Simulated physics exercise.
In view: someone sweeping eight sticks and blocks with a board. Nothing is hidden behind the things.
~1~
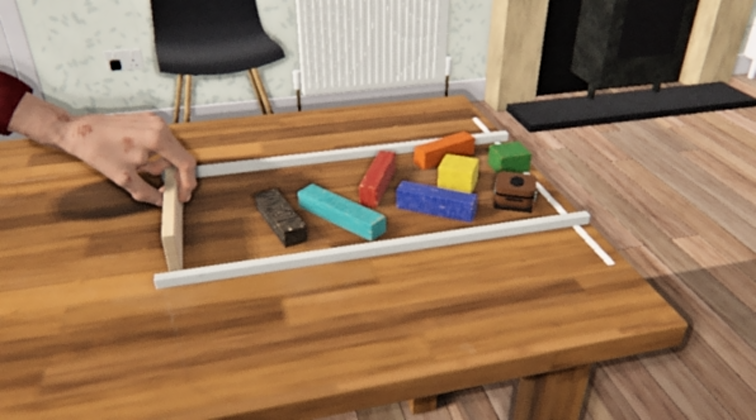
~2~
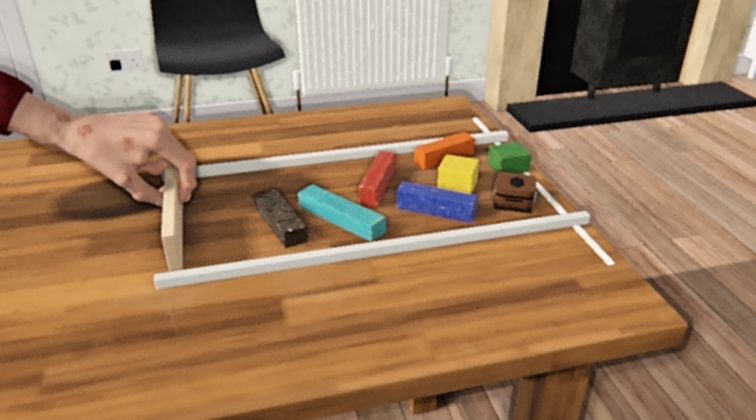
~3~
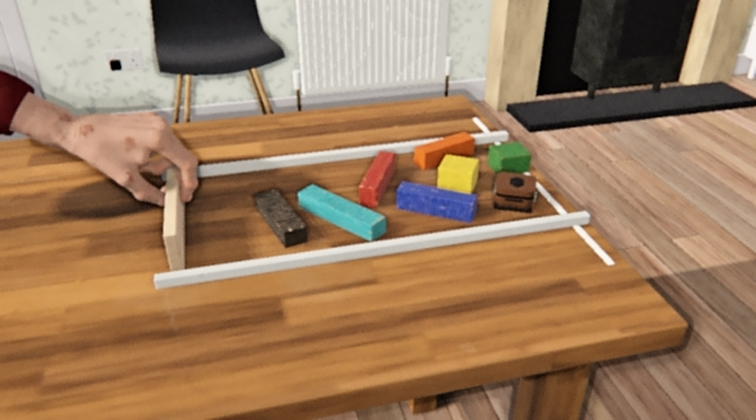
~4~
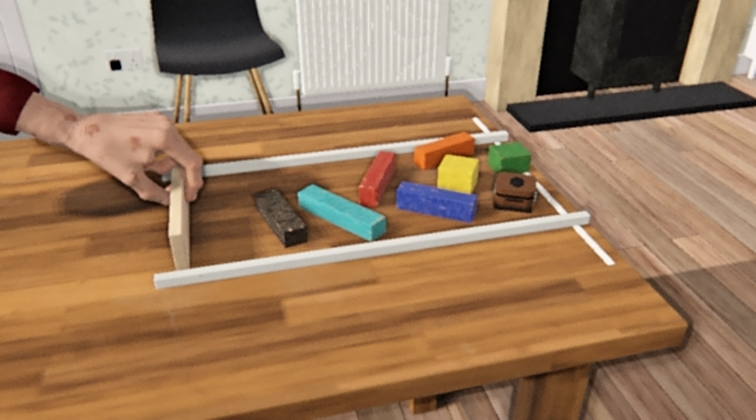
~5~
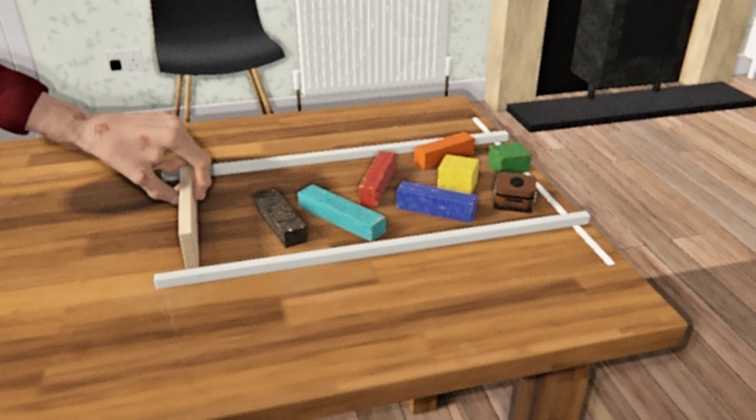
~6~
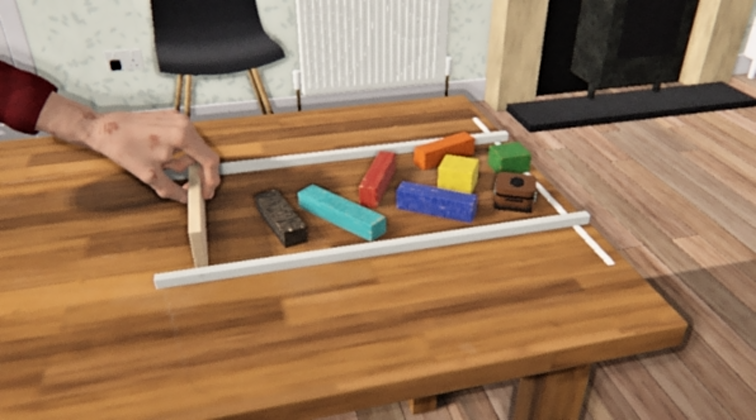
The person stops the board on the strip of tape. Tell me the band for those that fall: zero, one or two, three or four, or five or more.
The number that fall off is five or more.
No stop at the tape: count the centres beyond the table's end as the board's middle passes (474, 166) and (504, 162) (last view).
It would be 3 and 4.
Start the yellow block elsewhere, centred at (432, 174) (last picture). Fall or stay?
From there it goes over.
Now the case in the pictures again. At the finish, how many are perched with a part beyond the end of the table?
The number is 1.
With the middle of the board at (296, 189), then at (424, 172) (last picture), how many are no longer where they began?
2 and 8.
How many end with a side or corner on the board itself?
The number is 1.
Early on, none off yet; green block at rest near (509, 159); brown case at rest near (515, 192); orange bar at rest near (445, 151).
Finally, the number that fall off is five or more; lost, turquoise bar, red bar, blue bar, yellow block, orange bar, brown case and green block.
